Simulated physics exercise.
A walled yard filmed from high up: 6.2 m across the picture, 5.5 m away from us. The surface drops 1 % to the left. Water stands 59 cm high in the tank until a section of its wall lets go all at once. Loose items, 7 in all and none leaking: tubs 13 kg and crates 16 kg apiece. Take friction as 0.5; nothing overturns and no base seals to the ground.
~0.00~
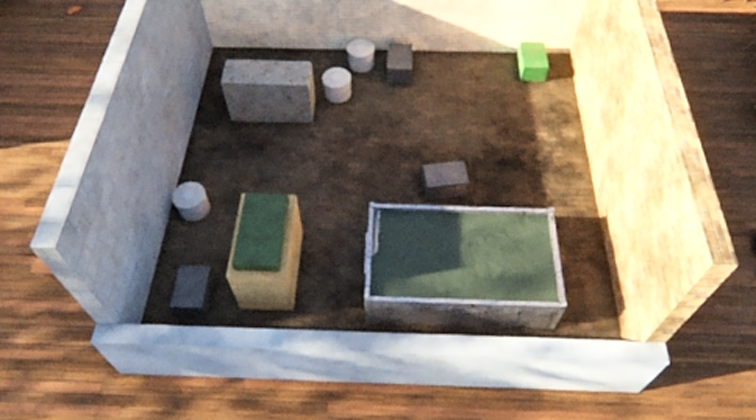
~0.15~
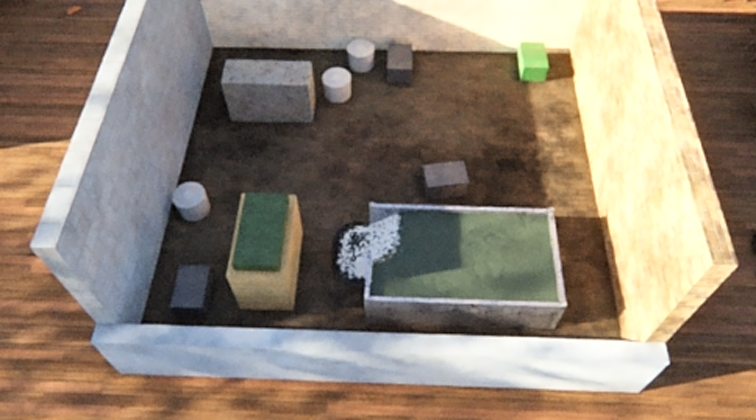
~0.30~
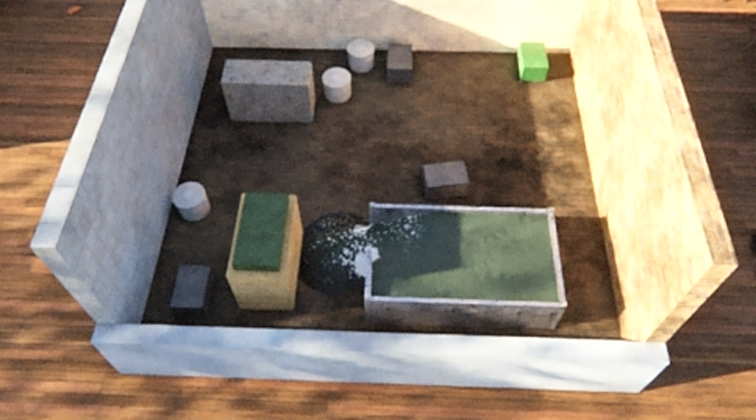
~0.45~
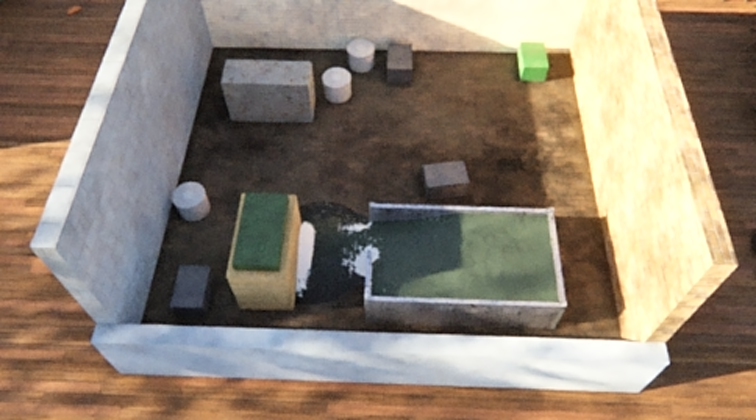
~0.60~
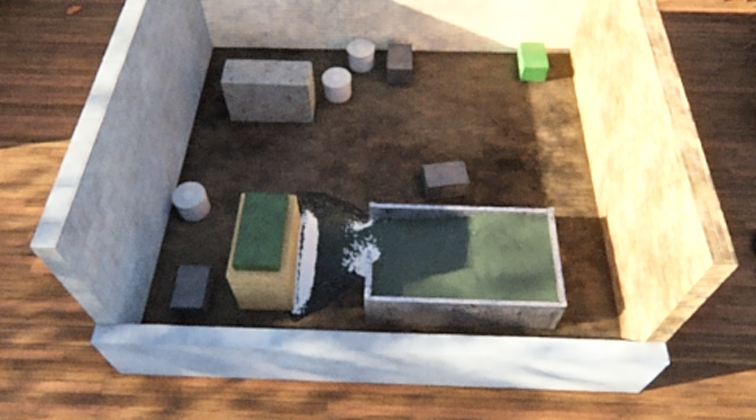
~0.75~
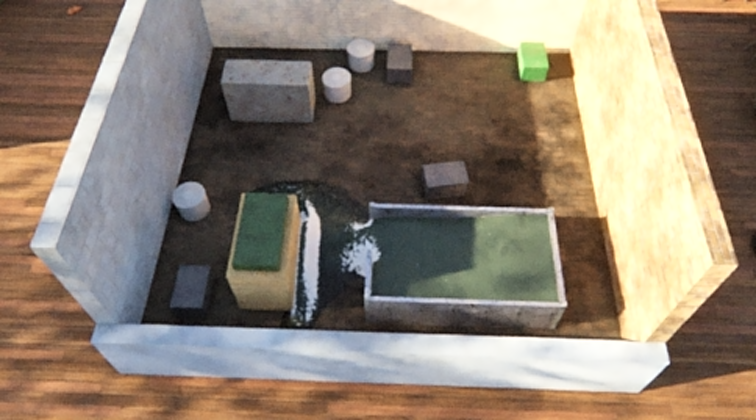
Water pouring from the left end of a green-filled tank in a walled yard, spreading leftward against a green-topped block.
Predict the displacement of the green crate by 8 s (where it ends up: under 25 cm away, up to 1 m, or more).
The green crate stays put.
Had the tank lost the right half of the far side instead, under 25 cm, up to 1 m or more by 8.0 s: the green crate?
Then the green crate ends far away.
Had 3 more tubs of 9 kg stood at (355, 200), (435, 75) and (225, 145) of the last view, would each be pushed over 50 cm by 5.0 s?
In turn: Under, under, over.
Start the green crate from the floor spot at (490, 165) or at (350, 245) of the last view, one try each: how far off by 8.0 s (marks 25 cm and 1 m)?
In turn: It stays put; it travels far.
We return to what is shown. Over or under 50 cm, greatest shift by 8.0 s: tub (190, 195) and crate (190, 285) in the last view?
In that order: Over, under.
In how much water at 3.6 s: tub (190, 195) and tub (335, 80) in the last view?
About 7 and 4 cm.
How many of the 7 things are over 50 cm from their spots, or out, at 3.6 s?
I count 0.
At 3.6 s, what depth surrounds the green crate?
Roughly 0 cm.
After 1.6 s the green crate is near (534, 54), 0.0 m from its start, aground; 0 afloat.
After 3.6 s the green crate is near (534, 54), 0.0 m from its start, aground; 0 afloat.
After 5.6 s the green crate is near (534, 54), 0.0 m from its start, aground; 2 afloat.
After 8.0 s the green crate is near (534, 54), 0.0 m from its start, aground; 2 afloat.
